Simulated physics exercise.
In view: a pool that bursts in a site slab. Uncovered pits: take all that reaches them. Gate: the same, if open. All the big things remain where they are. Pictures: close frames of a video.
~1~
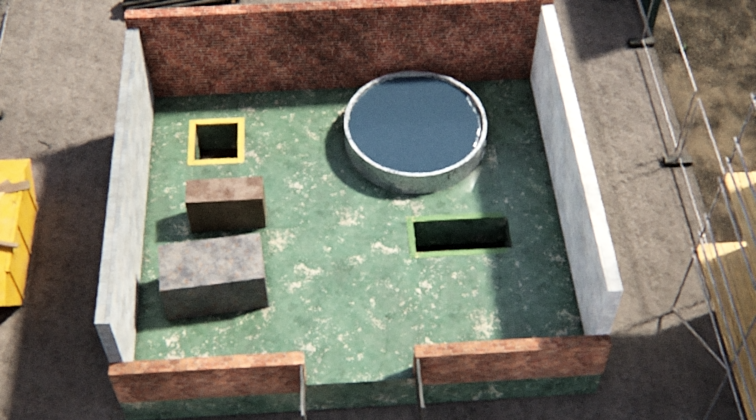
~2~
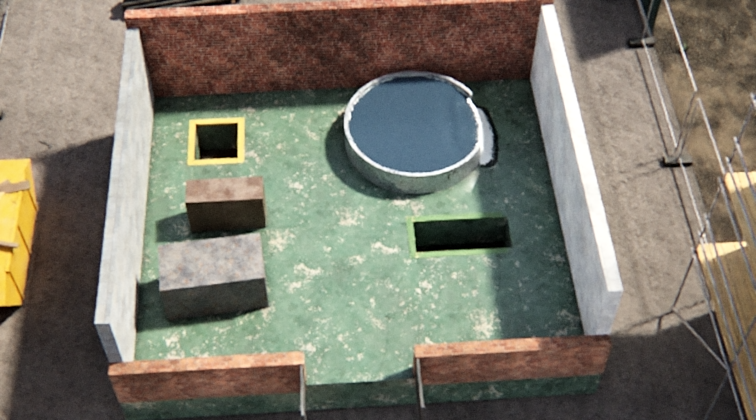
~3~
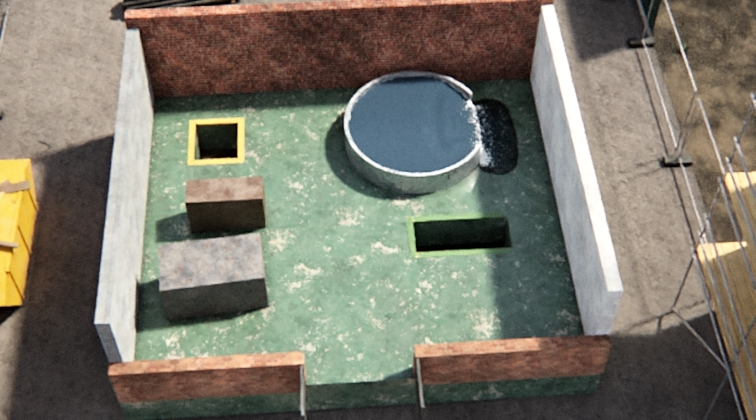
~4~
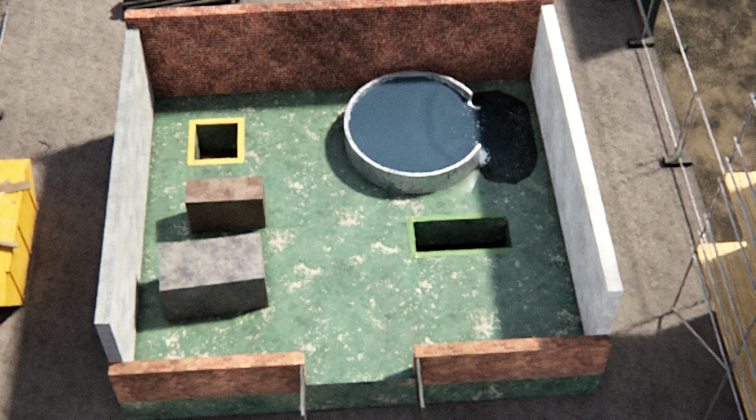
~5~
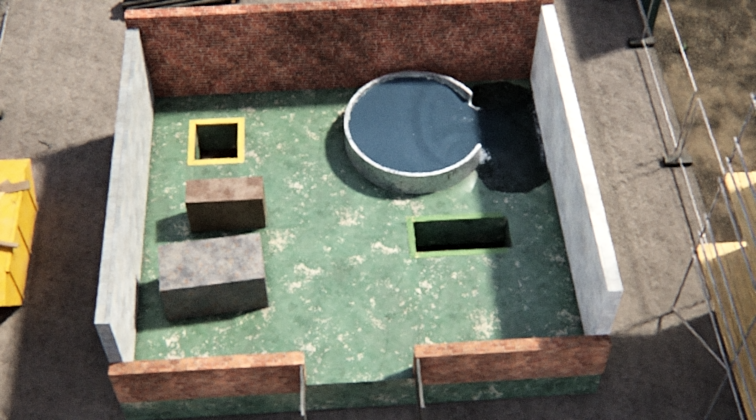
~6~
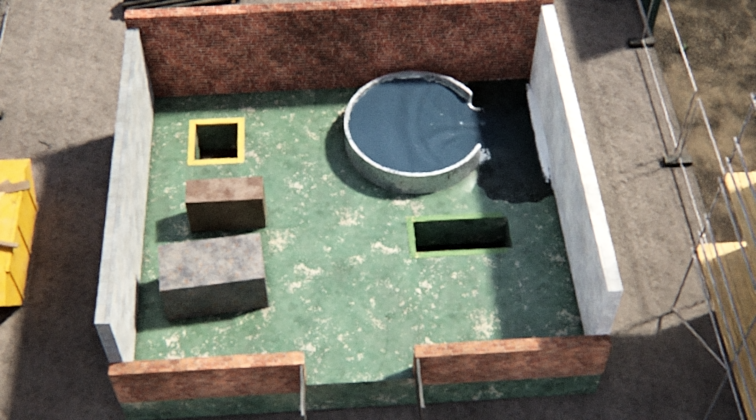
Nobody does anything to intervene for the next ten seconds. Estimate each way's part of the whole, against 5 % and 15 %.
At the end, gate: Smaller than five per cent. Yellow pit: Smaller than five per cent. Green pit: Greater than fifteen per cent.
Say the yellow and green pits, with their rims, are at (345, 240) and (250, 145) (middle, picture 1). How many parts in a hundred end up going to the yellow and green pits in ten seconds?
Yellow 2 %; green 2 %.
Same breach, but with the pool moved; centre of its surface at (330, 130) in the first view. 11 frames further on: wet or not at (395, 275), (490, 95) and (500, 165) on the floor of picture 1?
Checking the three spots, I get high and dry, swamped, swamped.
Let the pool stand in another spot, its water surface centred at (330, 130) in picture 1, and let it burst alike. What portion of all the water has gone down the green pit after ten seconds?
I'd put the green pit at 25 per cent of the whole.
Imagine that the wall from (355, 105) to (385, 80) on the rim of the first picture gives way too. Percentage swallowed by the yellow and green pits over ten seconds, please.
Estimates in per cent: Yellow 30, green 0.
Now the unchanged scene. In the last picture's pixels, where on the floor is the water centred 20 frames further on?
Close to (454, 148).
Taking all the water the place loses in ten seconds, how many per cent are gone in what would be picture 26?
It comes to around 15 per cent.
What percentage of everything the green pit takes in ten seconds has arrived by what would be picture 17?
About 5 per cent.
A moment on, water covers 10 % of the floor; the gate 0 %, the yellow pit 0 %, the green pit 0 %.
Next, water covers 15 % of the floor; the gate 0 %, the yellow pit 0 %, the green pit 0 %.
Then, water covers 25 % of the floor; the gate 0 %, the yellow pit 0 %, the green pit 3 %.
Later, water covers 45 % of the floor; the gate 0 %, the yellow pit 1 %, the green pit 10 %.
In the end, water covers 60 % of the floor; the gate 2 %, the yellow pit 2 %, the green pit 18 %.
